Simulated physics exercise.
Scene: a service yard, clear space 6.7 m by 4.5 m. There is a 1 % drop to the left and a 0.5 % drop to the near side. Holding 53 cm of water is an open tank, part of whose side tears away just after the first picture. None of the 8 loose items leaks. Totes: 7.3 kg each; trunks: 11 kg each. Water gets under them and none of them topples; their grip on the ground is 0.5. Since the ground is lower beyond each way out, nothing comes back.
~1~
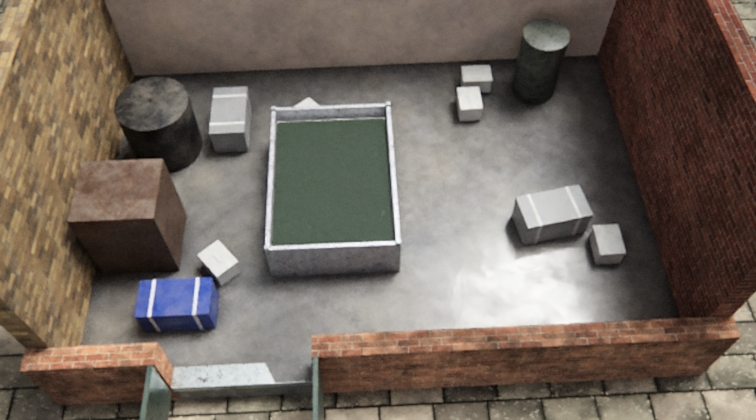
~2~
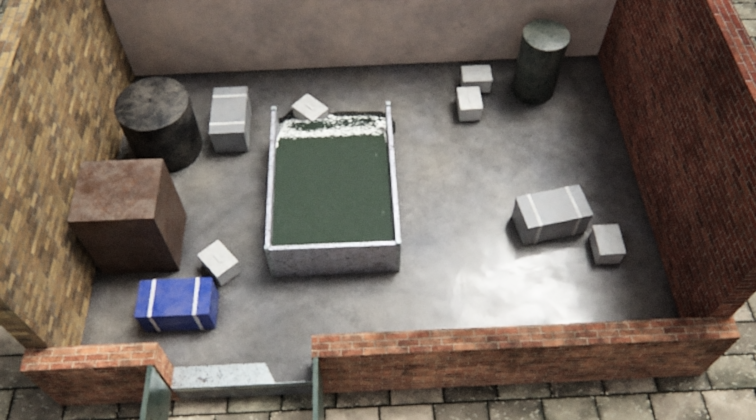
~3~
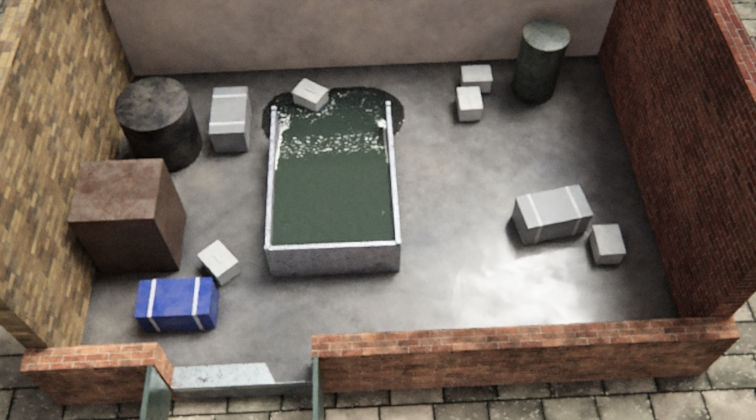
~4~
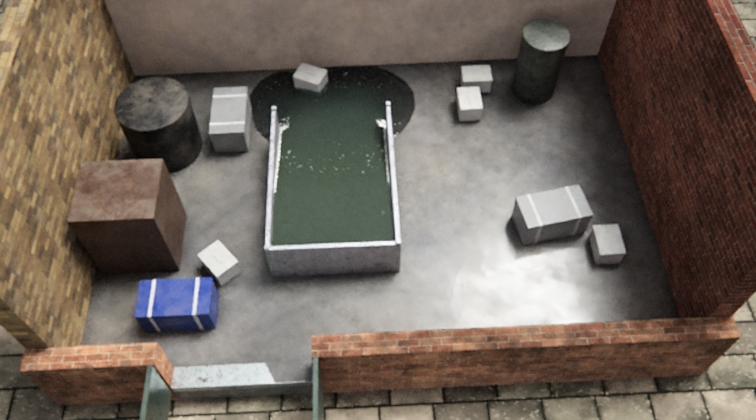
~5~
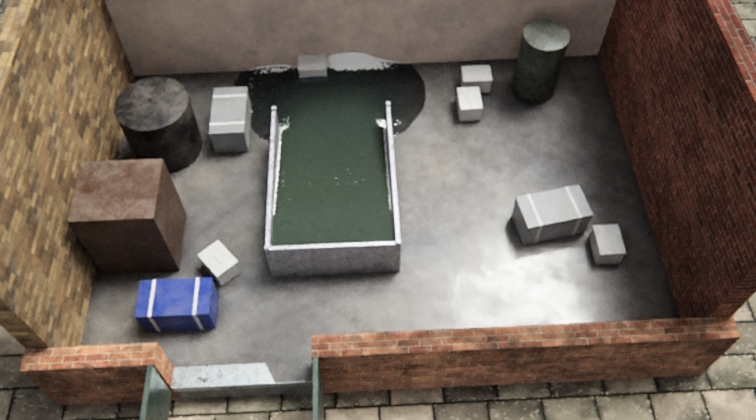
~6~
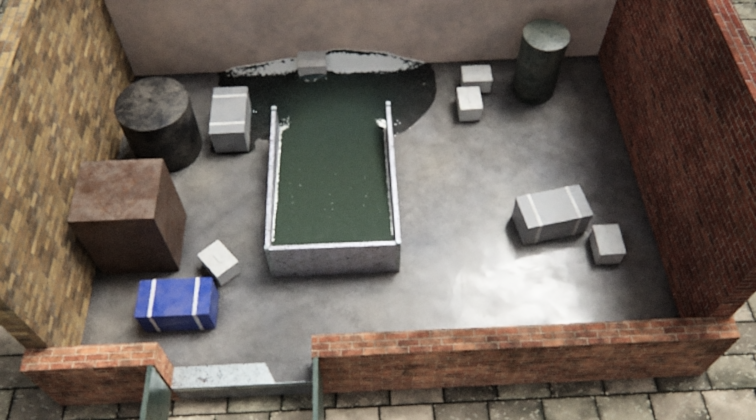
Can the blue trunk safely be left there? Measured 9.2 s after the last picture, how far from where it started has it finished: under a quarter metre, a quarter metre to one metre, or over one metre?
The way I see it, it gets displaced a short stretch.
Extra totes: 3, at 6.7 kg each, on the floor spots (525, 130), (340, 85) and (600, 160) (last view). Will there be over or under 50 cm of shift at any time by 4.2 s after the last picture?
In turn: Past it, over, over.
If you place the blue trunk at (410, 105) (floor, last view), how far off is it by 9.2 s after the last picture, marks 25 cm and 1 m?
I'd say it lands far off.
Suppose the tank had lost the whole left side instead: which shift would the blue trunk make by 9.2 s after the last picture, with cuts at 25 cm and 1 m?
Note: Blue trunk swept well away.
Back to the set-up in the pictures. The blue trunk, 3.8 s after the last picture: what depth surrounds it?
The depth there is around 0 cm.
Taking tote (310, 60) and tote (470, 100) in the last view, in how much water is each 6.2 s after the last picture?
First roughly 8 cm, second roughly 3 cm.
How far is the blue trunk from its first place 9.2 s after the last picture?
Around 50 cm from the start.
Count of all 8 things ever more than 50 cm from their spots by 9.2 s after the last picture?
8 in all.
Then, 1.2 s after the last picture the blue trunk is near (174, 297), 0.0 m from its start, aground; 0 of 8 are out; 1 afloat.
Then, 3.8 s after the last picture the blue trunk is near (174, 297), 0.0 m from its start, aground; 0 of 8 are out; 3 afloat.
Then, 6.2 s after the last picture the blue trunk is near (158, 326), 0.4 m from its start, afloat; 0 of 8 are out; 6 afloat.
Then, 9.2 s after the last picture the blue trunk is near (141, 331), 0.5 m from its start, afloat; 1 of 8 are out; 3 afloat.
